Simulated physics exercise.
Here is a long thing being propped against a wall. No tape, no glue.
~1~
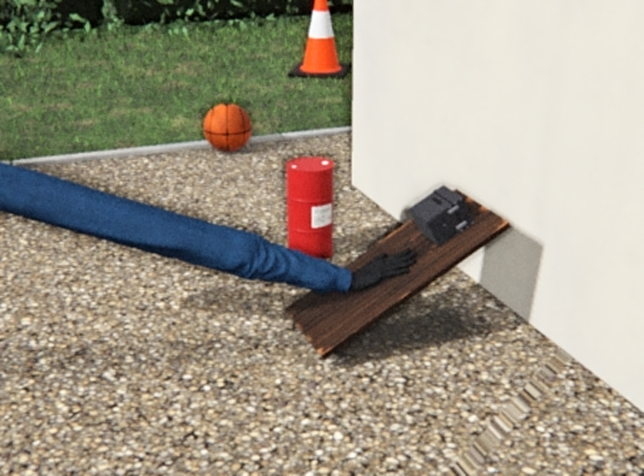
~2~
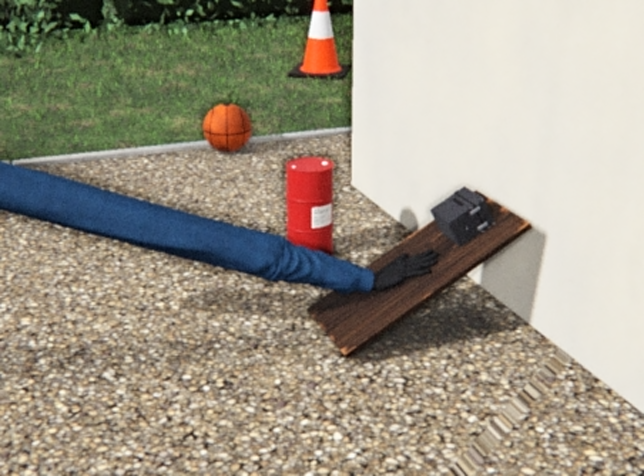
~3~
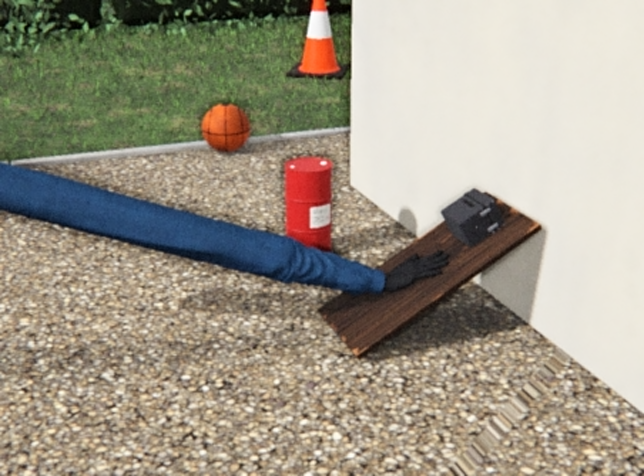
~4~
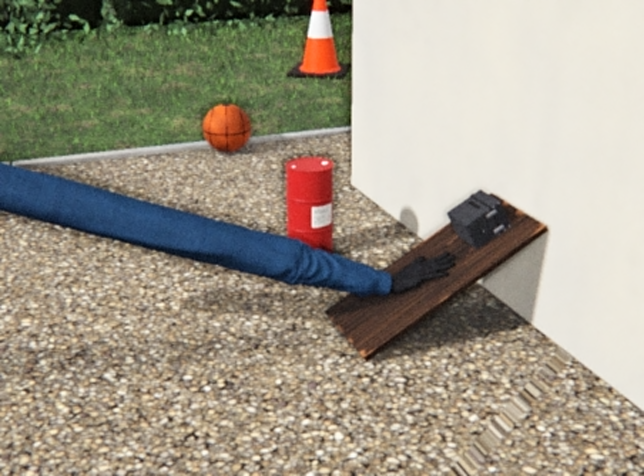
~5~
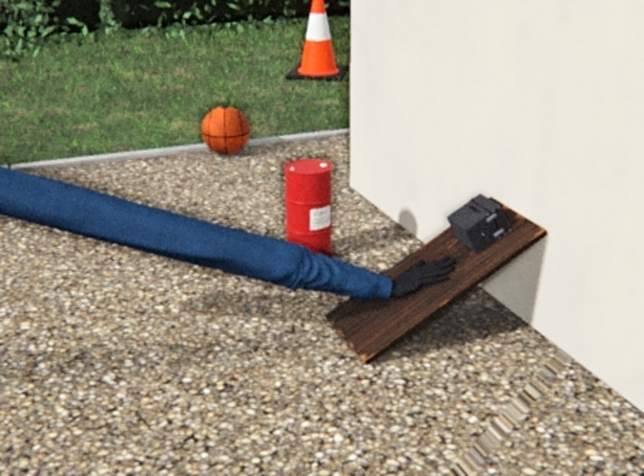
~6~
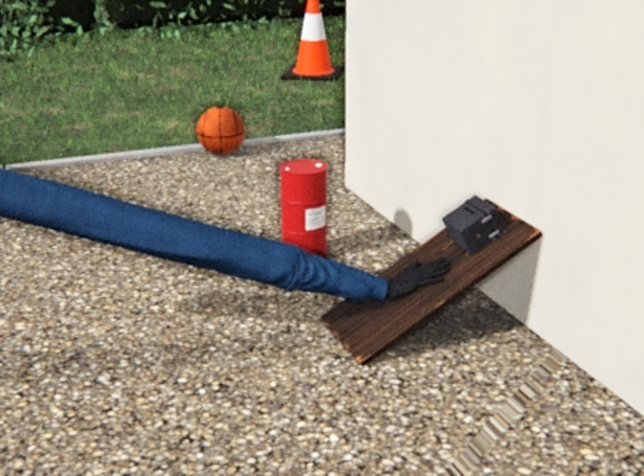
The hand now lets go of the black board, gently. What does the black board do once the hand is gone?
The board slips out.
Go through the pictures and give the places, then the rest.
Not yet at the wall; black board (394, 269); red canister (310, 209), in the first picture.
Not yet at the wall; black board (416, 269); red canister (310, 210), in the second picture.
Not yet at the wall; black board (426, 271); red canister (309, 210), in the third picture.
Not yet at the wall; black board (433, 272); red canister (310, 210), in the fourth picture.
Leant on the wall, still held; black board (433, 276); red canister (309, 212), in the fifth picture.
Leant on the wall, still held; black board (428, 278); red canister (304, 212), in the sixth picture.
Then, 0.30 s later than the last frame, black board 16° lower than it was left near (417, 305).
Then, 0.40 s later than the last frame, black board 29° lower than it was left near (412, 324).
Then, 0.50 s later than the last frame, black board 28° lower than it was left near (412, 319).
When it is over, moved from the start, black board; red canister as before. End places, in pixels of the last picture, black board near (412, 327). The board gives way.
